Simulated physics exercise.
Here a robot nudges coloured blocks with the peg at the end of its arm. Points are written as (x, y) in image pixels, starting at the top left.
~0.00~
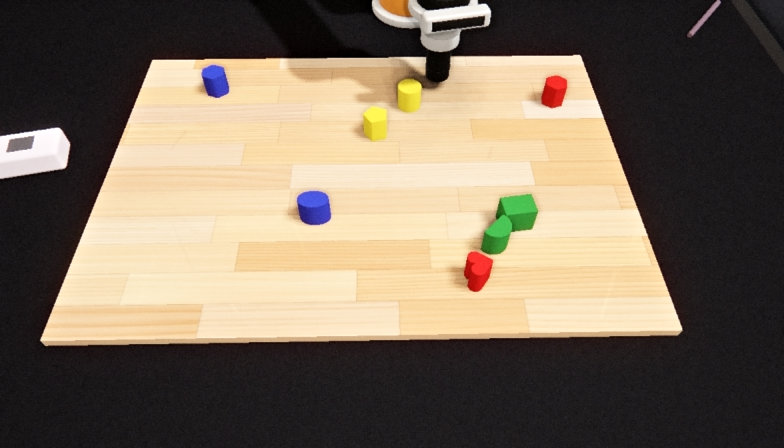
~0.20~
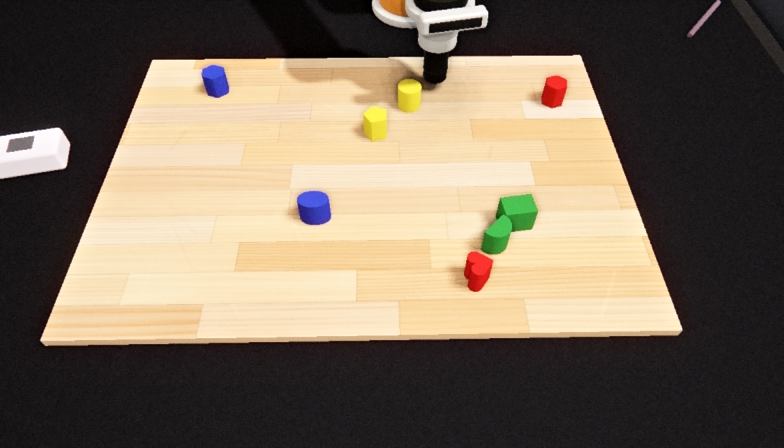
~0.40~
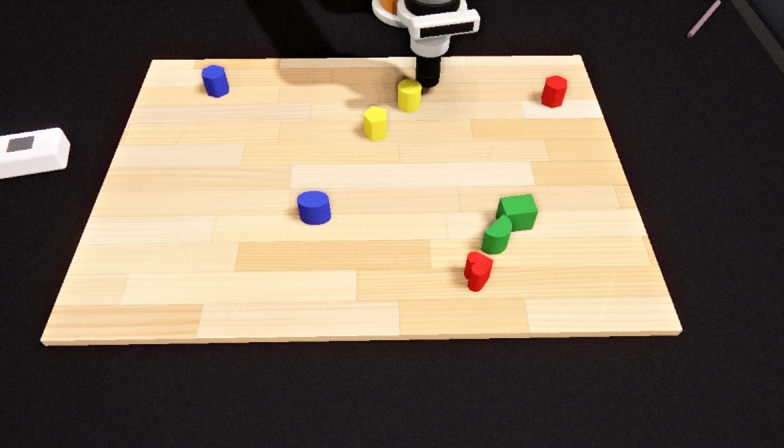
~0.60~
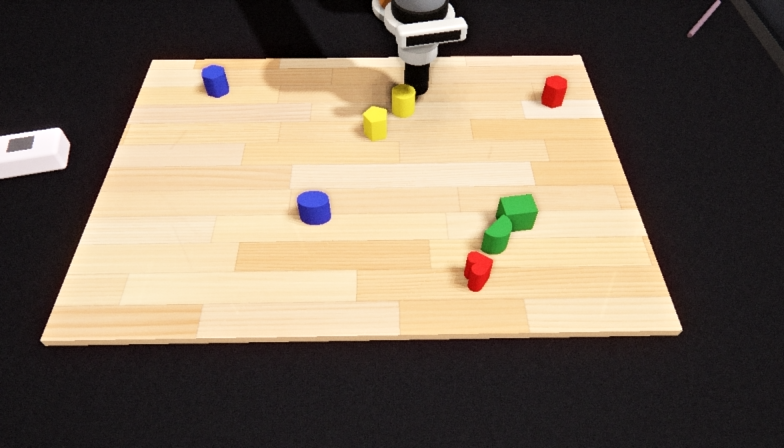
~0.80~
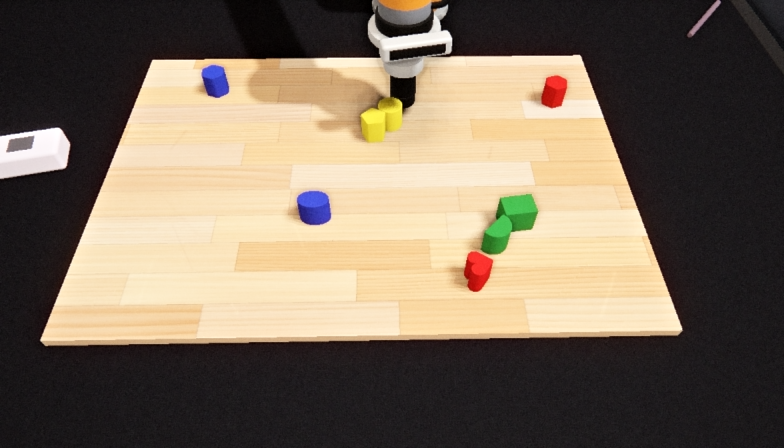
A robot arm's black peg hovers near the back edge of a wooden board scattered with blue, yellow, green and red blocks, then shifts slightly left. It meets the yellow circular block and nudges it a short way left and forward, up against the yellow pentagonal block.
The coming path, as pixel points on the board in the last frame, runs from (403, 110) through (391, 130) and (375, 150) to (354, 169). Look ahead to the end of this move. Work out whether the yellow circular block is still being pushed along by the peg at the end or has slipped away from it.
Held in front.
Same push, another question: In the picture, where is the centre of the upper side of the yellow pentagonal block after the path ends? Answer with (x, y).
Pixel (331, 139).
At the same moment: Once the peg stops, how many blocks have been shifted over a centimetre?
It will shift two blocks.
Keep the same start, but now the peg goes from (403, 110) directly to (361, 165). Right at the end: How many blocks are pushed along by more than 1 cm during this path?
I count two.
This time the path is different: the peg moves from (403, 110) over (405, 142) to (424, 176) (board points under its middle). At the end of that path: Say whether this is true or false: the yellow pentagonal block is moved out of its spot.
That statement is accurate.
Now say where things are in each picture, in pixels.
The first frame shows peg tip (437, 76); block tops, yellow pentagonal block (376, 114); yellow circular block (410, 86).
The second frame shows peg (435, 77); blocks unchanged.
The third frame shows peg (427, 81); blocks unchanged.
The fourth frame shows peg (416, 89); yellow circular block (403, 91).
The fifth frame shows peg (403, 101); yellow pentagonal block (374, 116); yellow circular block (390, 104).
What follows on the original path. One third of the way, peg (391, 121); yellow pentagonal block (355, 130), turned 60° clockwise; yellow circular block (378, 126).
Two thirds of the way, peg (374, 141); yellow pentagonal block (343, 135), turned 85° clockwise; yellow circular block (361, 147).
At the end, peg (353, 161); yellow pentagonal block (331, 139), turned 150° clockwise; yellow circular block (343, 169).
